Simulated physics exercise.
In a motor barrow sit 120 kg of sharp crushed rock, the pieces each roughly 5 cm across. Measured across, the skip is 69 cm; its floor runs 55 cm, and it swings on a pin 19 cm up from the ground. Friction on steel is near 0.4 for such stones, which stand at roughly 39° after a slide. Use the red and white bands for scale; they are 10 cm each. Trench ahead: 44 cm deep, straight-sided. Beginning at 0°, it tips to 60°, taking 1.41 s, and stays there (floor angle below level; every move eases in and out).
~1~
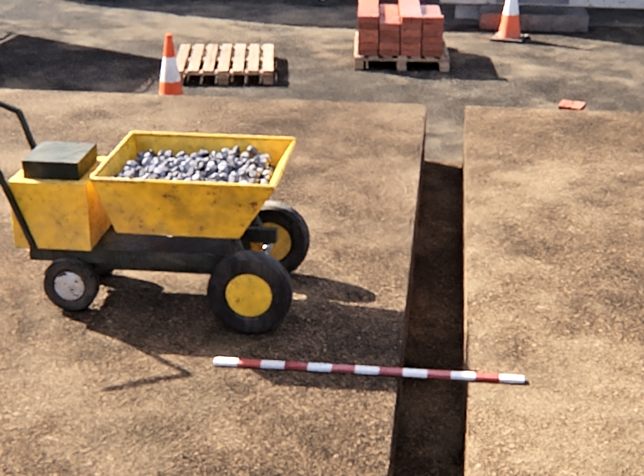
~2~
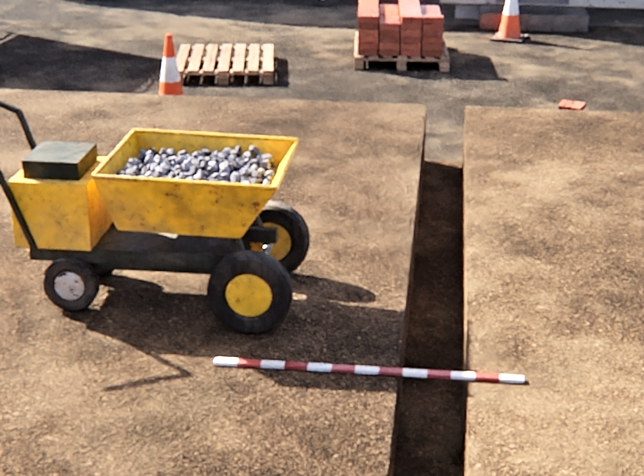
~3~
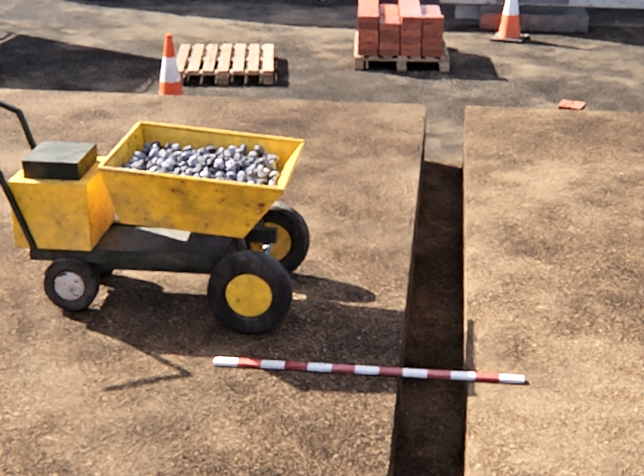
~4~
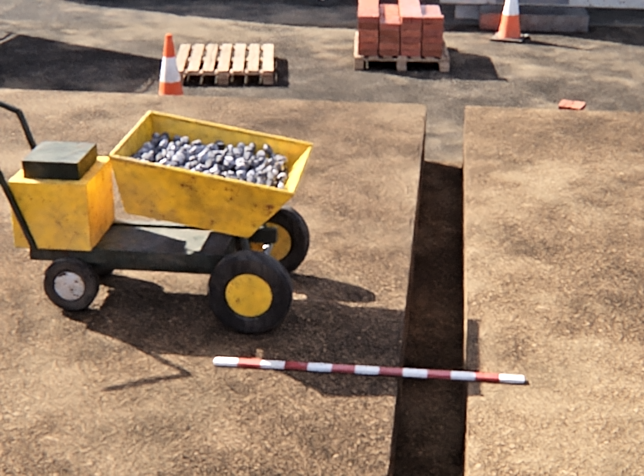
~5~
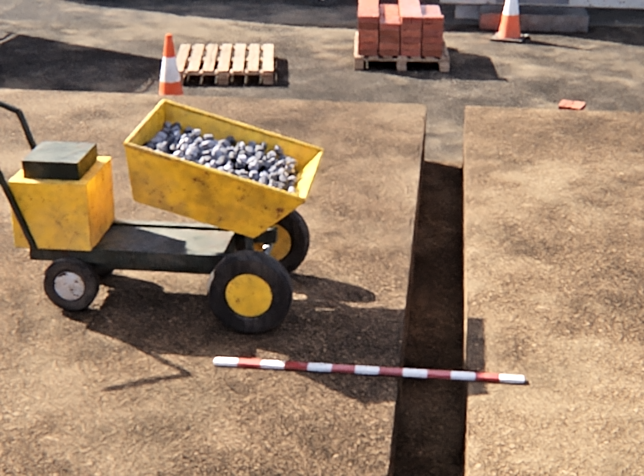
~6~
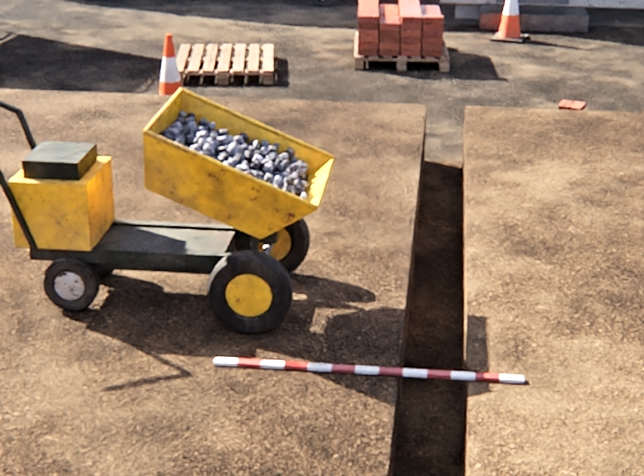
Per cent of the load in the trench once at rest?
About 12 %.
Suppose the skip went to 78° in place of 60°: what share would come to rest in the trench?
Share in trench: Approx. 75%.
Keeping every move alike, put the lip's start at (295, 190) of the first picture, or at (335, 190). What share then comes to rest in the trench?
Roughly 20 in a hundred from the first, 15 in a hundred from the second.
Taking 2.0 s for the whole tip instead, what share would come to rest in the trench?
10 %.
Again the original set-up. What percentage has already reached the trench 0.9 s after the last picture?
I'd say near 0 per cent at that time.
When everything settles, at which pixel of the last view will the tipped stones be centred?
The stones end up centred near (421, 384).
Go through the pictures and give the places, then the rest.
In the first picture, the skip is at 0°, its lip at (274, 188); the top of the load is at (220, 163).
In the second picture, lip at (277, 188), floor tilted 1°, highest stones at (206, 162).
In the third picture, lip at (283, 190), floor tilted 4°, highest stones at (178, 158).
In the fourth picture, lip at (293, 194), floor tilted 9°, highest stones at (165, 147).
In the fifth picture, the skip is at 16°, its lip at (305, 200); the top of the load is at (174, 135).
In the sixth picture, the skip is at 23°, its lip at (318, 208); the top of the load is at (183, 124).
Then, 0.5 s after the last picture the floor is at 51°, 100 % in the skip; the foremost stones are at (345, 220).
Then, 0.9 s after the last picture the floor is at 60°, 96 % in the skip, 4 % short of the trench, 1 % in the trench; the foremost stones are at (413, 317).
Then, 1.3 s after the last picture the floor is at 60°, 88 % in the skip, 7 % short of the trench, 5 % in the trench; the foremost stones are at (458, 384).
Then, 3.2 s after the last picture the floor is at 60°, 79 % in the skip, 8 % short of the trench, 12 % in the trench; the foremost stones are at (458, 407).
